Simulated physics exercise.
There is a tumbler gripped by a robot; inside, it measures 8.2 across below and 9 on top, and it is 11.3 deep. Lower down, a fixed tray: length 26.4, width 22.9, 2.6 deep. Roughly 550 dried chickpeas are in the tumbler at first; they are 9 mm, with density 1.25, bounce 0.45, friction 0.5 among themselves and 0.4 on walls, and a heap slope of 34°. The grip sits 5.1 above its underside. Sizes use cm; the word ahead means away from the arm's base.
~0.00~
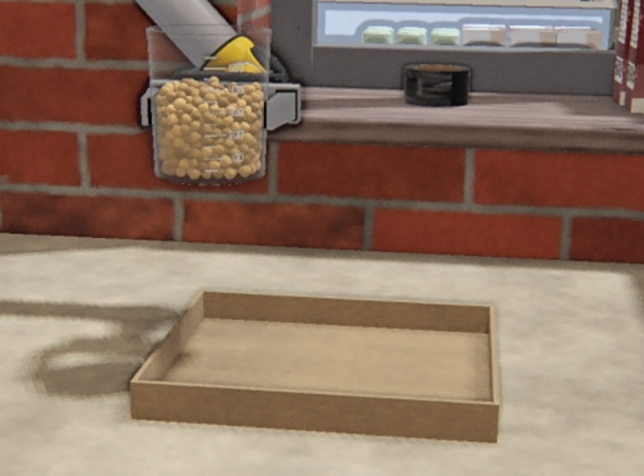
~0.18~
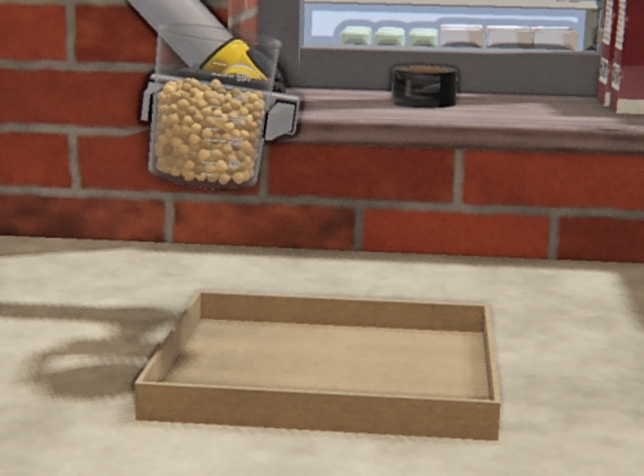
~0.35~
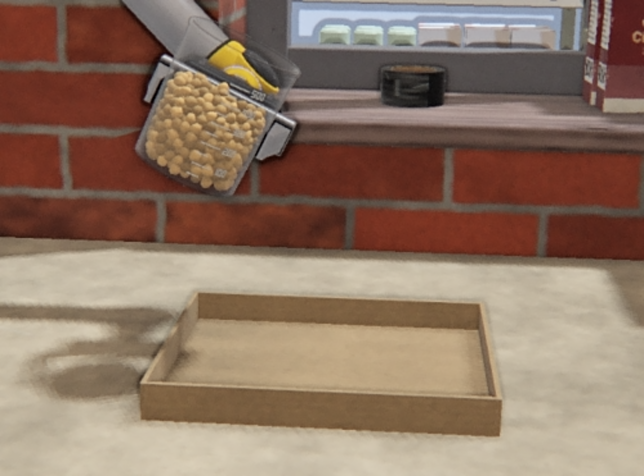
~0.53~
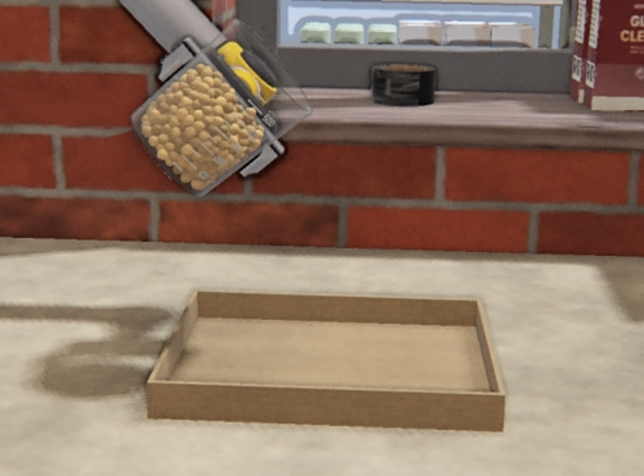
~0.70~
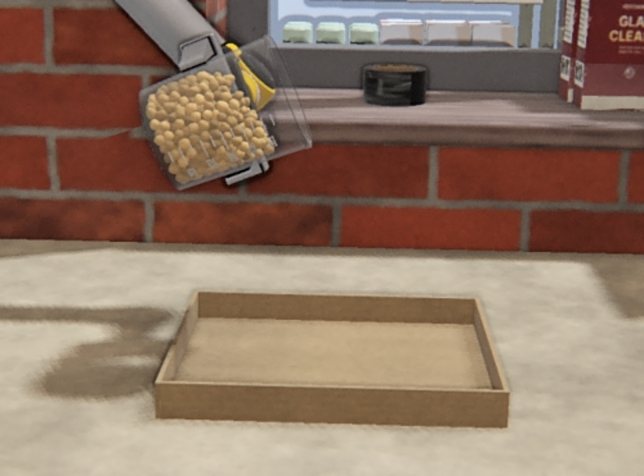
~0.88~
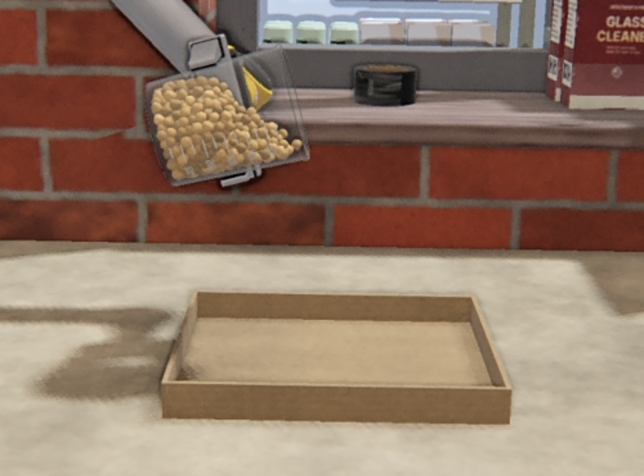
A clear tumbler of pale dried chickpeas, gripped by a grey and yellow robot arm at upper left, tilts steadily towards the right until it lies nearly on its side, the chickpeas shifting towards its rim. Below, an empty brown tray sits on a mottled beige counter, seen from slightly above. Behind are a red brick wall, a window ledge with a black round container, and a dark red box, as the view drifts slightly.
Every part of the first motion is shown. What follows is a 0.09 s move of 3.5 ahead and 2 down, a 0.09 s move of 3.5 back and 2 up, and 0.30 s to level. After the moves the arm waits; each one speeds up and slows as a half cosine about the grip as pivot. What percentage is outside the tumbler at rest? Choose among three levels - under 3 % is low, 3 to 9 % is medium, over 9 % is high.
The level is high.
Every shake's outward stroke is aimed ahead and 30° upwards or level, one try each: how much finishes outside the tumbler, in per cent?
About 60 and 40 per cent.
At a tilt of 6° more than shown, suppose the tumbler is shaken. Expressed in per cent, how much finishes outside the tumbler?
Estimate: Close to 25 in a hundred.
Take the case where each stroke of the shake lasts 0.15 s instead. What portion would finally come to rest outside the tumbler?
Then roughly 5 percent.
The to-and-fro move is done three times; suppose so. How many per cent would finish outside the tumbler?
25 per cent.
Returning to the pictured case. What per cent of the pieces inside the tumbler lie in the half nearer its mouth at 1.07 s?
Roughly 50 per cent.
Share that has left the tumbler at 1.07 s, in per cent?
So far around 5 % is out.
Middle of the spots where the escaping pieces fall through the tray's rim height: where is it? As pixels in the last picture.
Around (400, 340).
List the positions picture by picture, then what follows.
In the first picture, tumbler middle at (210, 105), level; upper third of the load around (210, 102), from x 160 to 260, top at y 85; 549 in the tumbler.
In the second picture, tumbler middle at (211, 108), tilted 7° forward; upper third of the load around (207, 106), from x 160 to 260, top at y 80.
In the third picture, tumbler middle at (214, 110), tilted 26° forward; upper third of the load around (200, 106), from x 150 to 260, top at y 75.
In the fourth picture, tumbler middle at (219, 112), tilted 49° forward; upper third of the load around (198, 102), from x 145 to 260, top at y 70.
In the fifth picture, tumbler middle at (224, 116), tilted 68° forward; upper third of the load around (201, 101), from x 150 to 270, top at y 75.
In the sixth picture, tumbler middle at (226, 119), tilted 75° forward; upper third of the load around (197, 106), from x 155 to 295, top at y 80; 549 in the tumbler.
By 1.07 s, tilted 75° forward, highest piece 25 above the table; 525 in the tumbler, 24 in flight or on a rim.
By 1.26 s, tilted 17° forward, highest piece 27 above the table; 450 in the tumbler, 83 in the tray, 1 on the table or floor, 15 in flight or on a rim.
By 1.56 s, level, highest piece 24 above the table; 450 in the tumbler, 97 in the tray, 2 on the table or floor.
By 2.61 s, level, highest piece 24 above the table; 450 in the tumbler, 97 in the tray, 2 on the table or floor.
Final count, 450 in the tumbler, 97 in the tray, 2 on the table or floor. That is 18 % outside the tumbler.
